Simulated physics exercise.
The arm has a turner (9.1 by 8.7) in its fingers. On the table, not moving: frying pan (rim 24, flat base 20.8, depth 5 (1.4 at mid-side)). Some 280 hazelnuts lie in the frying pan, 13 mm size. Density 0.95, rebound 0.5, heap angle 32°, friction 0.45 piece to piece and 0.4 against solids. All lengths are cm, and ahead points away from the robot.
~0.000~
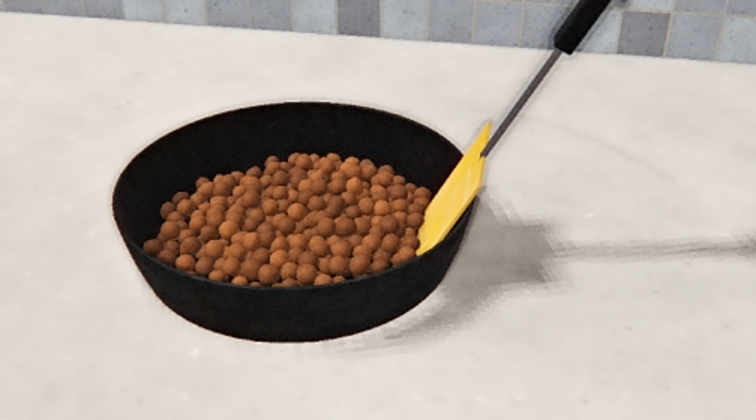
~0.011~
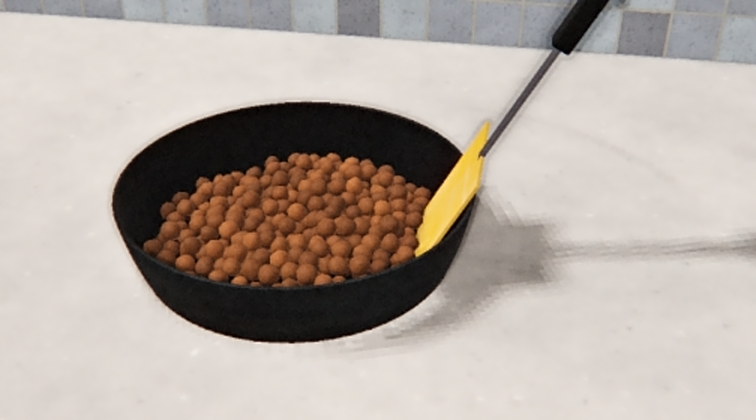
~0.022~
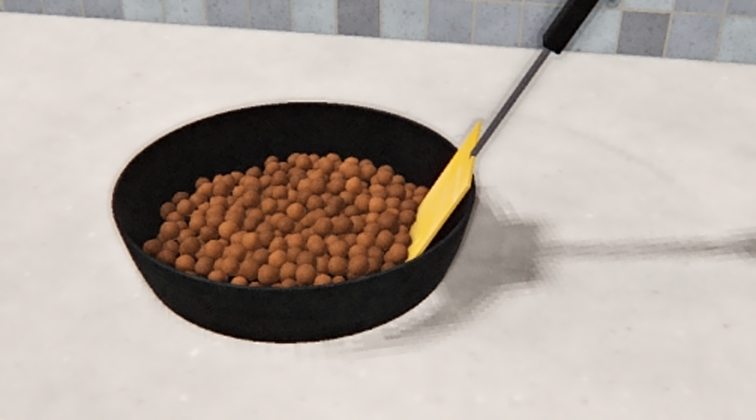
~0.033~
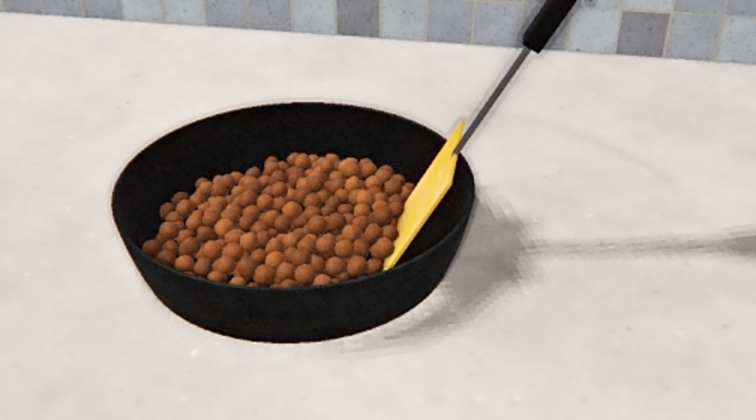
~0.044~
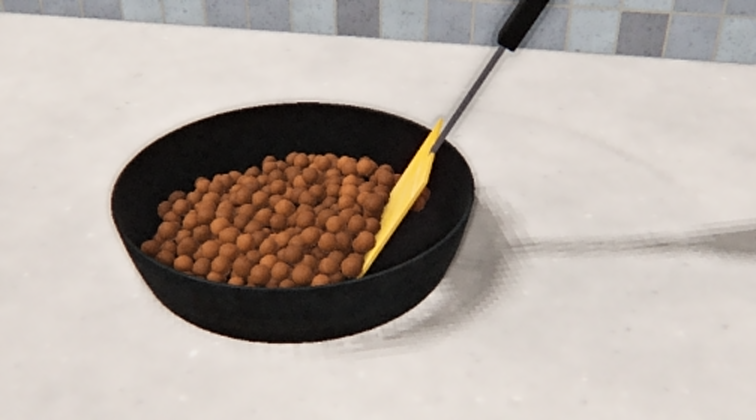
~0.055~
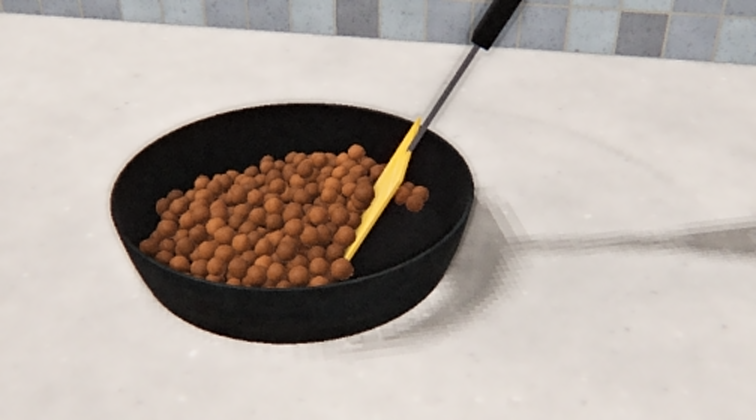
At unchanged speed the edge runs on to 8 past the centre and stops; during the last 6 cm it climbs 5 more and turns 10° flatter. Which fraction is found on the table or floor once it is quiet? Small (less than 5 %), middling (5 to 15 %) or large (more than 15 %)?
Share on the table or floor: Large (more than 15 %).
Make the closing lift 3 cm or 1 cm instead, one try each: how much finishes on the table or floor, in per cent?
Some 25 and 25 per cent.
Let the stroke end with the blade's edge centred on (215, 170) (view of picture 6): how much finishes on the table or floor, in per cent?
Some 20 per cent.
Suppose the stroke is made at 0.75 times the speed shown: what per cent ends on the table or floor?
About 20 per cent.
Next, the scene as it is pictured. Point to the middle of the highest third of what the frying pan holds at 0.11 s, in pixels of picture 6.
At about (248, 185).
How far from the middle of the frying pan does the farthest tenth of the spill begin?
Some 125 cm.
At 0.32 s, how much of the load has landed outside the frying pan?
Some 10 per cent.
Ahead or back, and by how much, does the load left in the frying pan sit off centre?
Some 4.0 cm ahead.
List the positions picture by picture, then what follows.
In the first frame, turner top edge at (485, 153), sloping 62°; upper third of the load around (309, 223), from x 155 to 420, top at y 160; 279 in the frying pan.
In the second frame, turner top edge at (484, 152), sloping 62°; upper third of the load around (309, 223), from x 155 to 420, top at y 160.
In the third frame, turner top edge at (475, 152), sloping 62°; upper third of the load around (307, 222), from x 155 to 420, top at y 160.
In the fourth frame, turner top edge at (457, 150), sloping 62°; upper third of the load around (308, 219), from x 155 to 420, top at y 160.
In the fifth frame, turner top edge at (434, 149), sloping 62°; upper third of the load around (309, 217), from x 150 to 420, top at y 160.
In the sixth frame, turner top edge at (411, 147), sloping 62°; upper third of the load around (310, 208), from x 150 to 420, top at y 150; 279 in the frying pan.
After 0.08 s, sloping 62°, highest piece 7 above the table; 279 in the frying pan.
After 0.11 s, sloping 59°, highest piece 8 above the table; 279 in the frying pan.
After 0.32 s, sloping 52°, highest piece 13 above the table; 219 in the frying pan, 34 on the table or floor, 26 on the blade or in flight.
After 1.37 s, sloping 52°, highest piece 4 above the table; 219 in the frying pan, 60 on the table or floor.
At rest, 219 in the frying pan, 60 on the table or floor. That is 22 % on the table or floor.
